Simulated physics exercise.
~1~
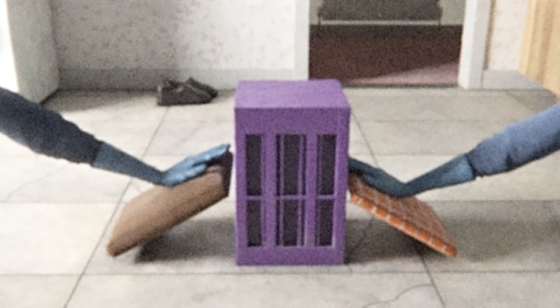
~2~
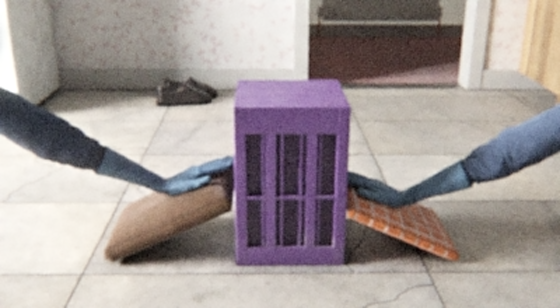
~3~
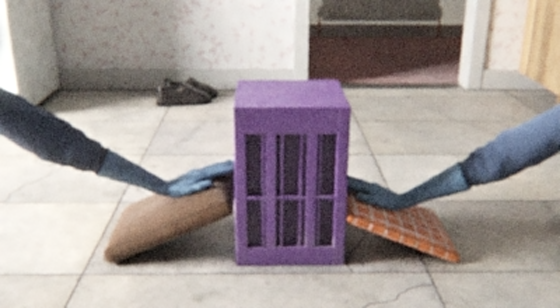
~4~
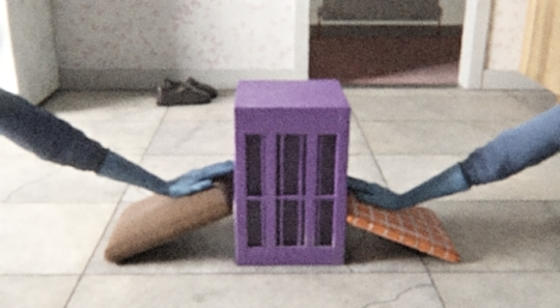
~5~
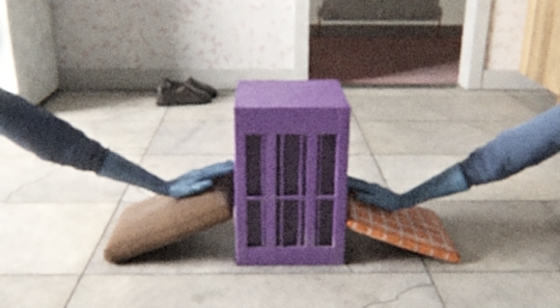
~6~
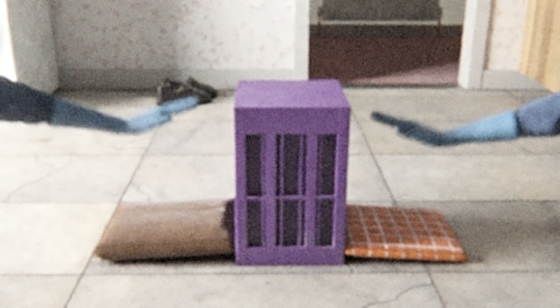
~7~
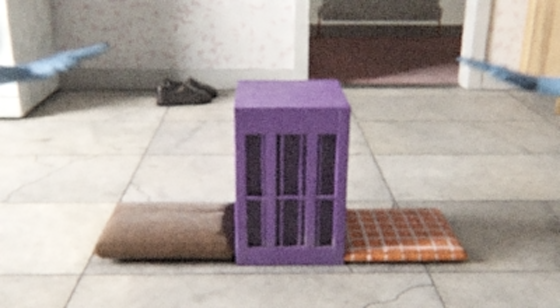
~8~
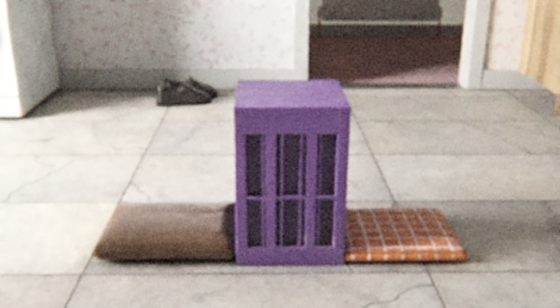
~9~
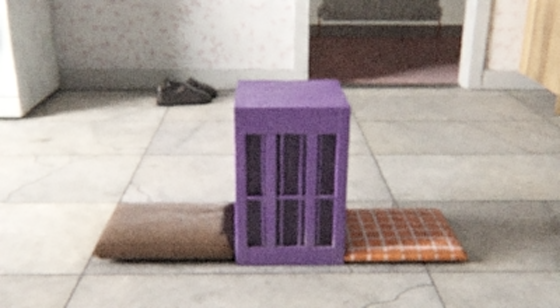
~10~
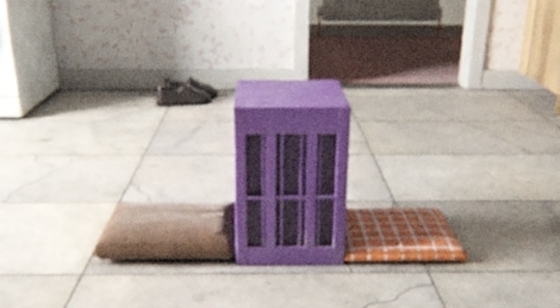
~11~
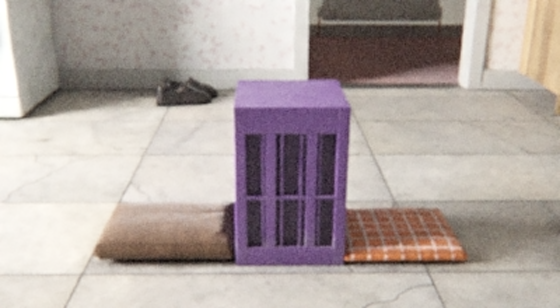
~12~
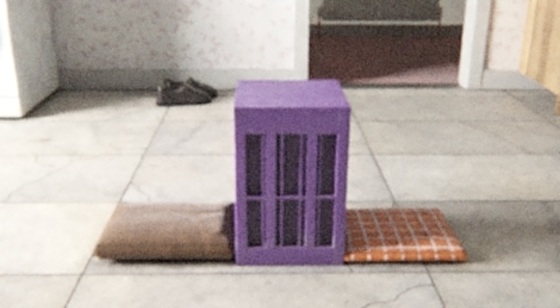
On a pale tiled floor, two blue-gloved hands press a brown pillow and an orange checked pad at a slant against the left and right sides of a purple crate. The hands let go and withdraw, and both cushions drop and lie flat beside the unmoving crate.
